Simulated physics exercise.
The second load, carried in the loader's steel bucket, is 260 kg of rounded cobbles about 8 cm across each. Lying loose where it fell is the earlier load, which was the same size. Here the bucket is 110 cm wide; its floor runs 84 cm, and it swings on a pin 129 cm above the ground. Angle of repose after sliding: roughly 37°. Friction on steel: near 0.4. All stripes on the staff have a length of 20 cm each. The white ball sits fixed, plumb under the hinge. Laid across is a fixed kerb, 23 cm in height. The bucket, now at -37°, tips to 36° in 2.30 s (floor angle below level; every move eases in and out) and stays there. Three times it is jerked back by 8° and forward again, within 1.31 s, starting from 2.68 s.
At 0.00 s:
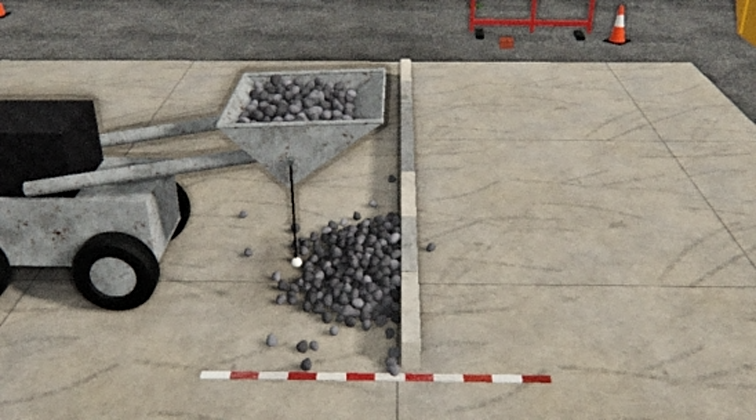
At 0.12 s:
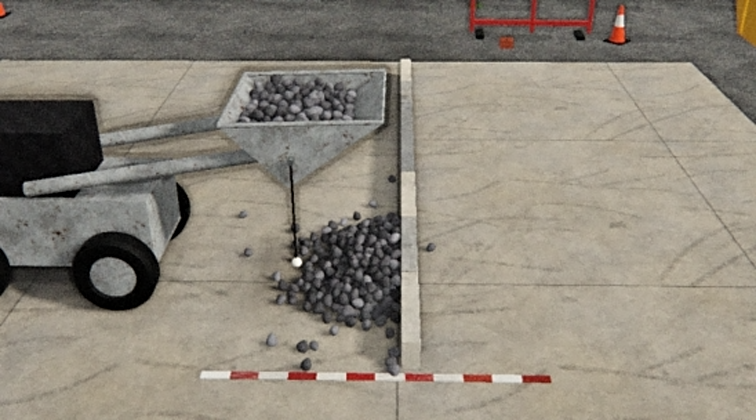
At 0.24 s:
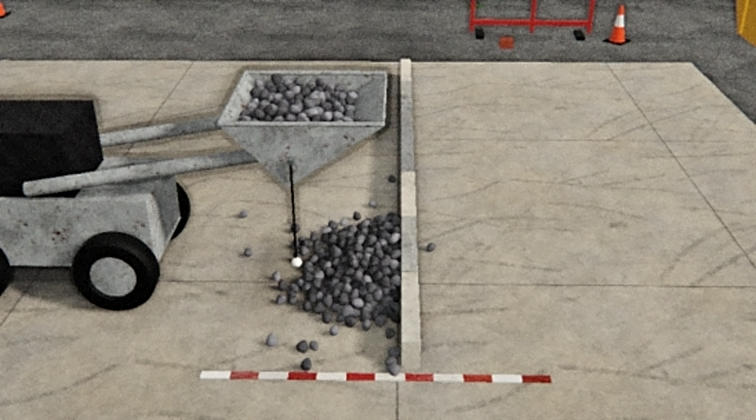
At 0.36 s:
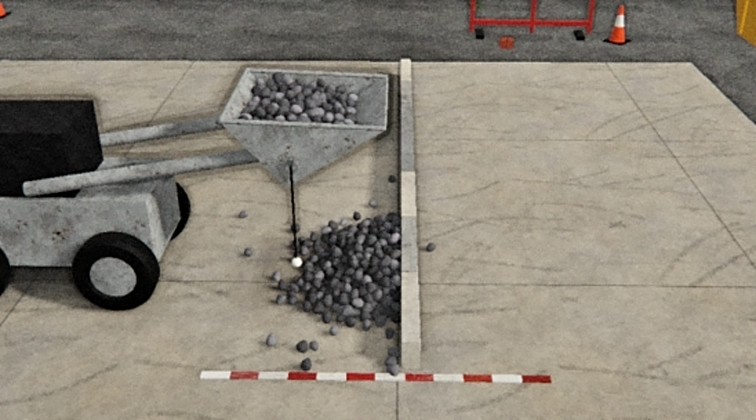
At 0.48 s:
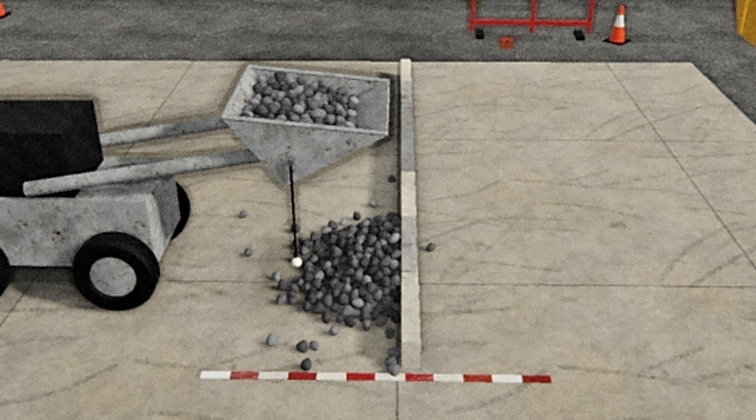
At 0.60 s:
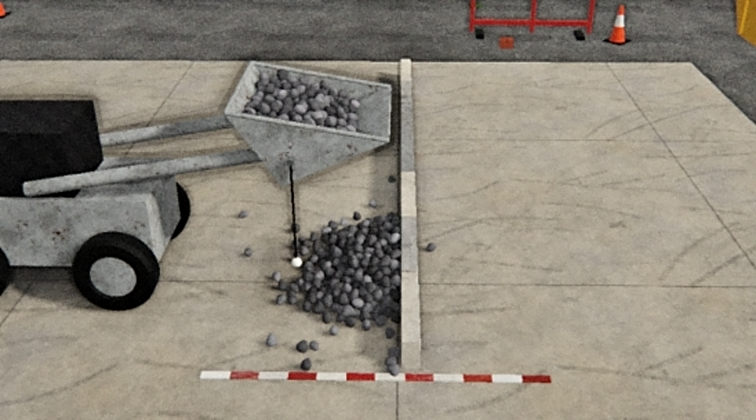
In this clip, a small wheeled loader on a pale concrete slab holds a steel bucket of rounded grey stones above a loose stone pile against a low kerb, and the bucket slowly tilts, its right side dipping slightly.
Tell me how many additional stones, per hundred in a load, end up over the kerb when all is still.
Some 59 in every hundred.
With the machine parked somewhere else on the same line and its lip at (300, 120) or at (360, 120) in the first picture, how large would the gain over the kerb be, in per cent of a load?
0 %, then 30 %.
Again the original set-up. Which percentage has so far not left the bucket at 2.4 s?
It holds some 25 percent.
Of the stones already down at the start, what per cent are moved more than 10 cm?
Around 0 in a hundred.
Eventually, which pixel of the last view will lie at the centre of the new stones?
They end up centred around (436, 265).
After 1.7 s the floor is at 24°; in per cent of one load, 100 in the bucket, 100 on this side of the kerb; the foremost stones are at (401, 255).
After 2.4 s the floor is at 36°; in per cent of one load, 25 in the bucket, 155 on this side of the kerb, 19 over the kerb; the foremost stones are at (467, 258).
After 4.4 s the floor is at 36°; in per cent of one load, 0 in the bucket, 141 on this side of the kerb, 59 over the kerb; the foremost stones are at (633, 288).
After 7.0 s the floor is at 36°; in per cent of one load, 0 in the bucket, 141 on this side of the kerb, 59 over the kerb; the foremost stones are at (633, 288). Net gain over the kerb, 59.
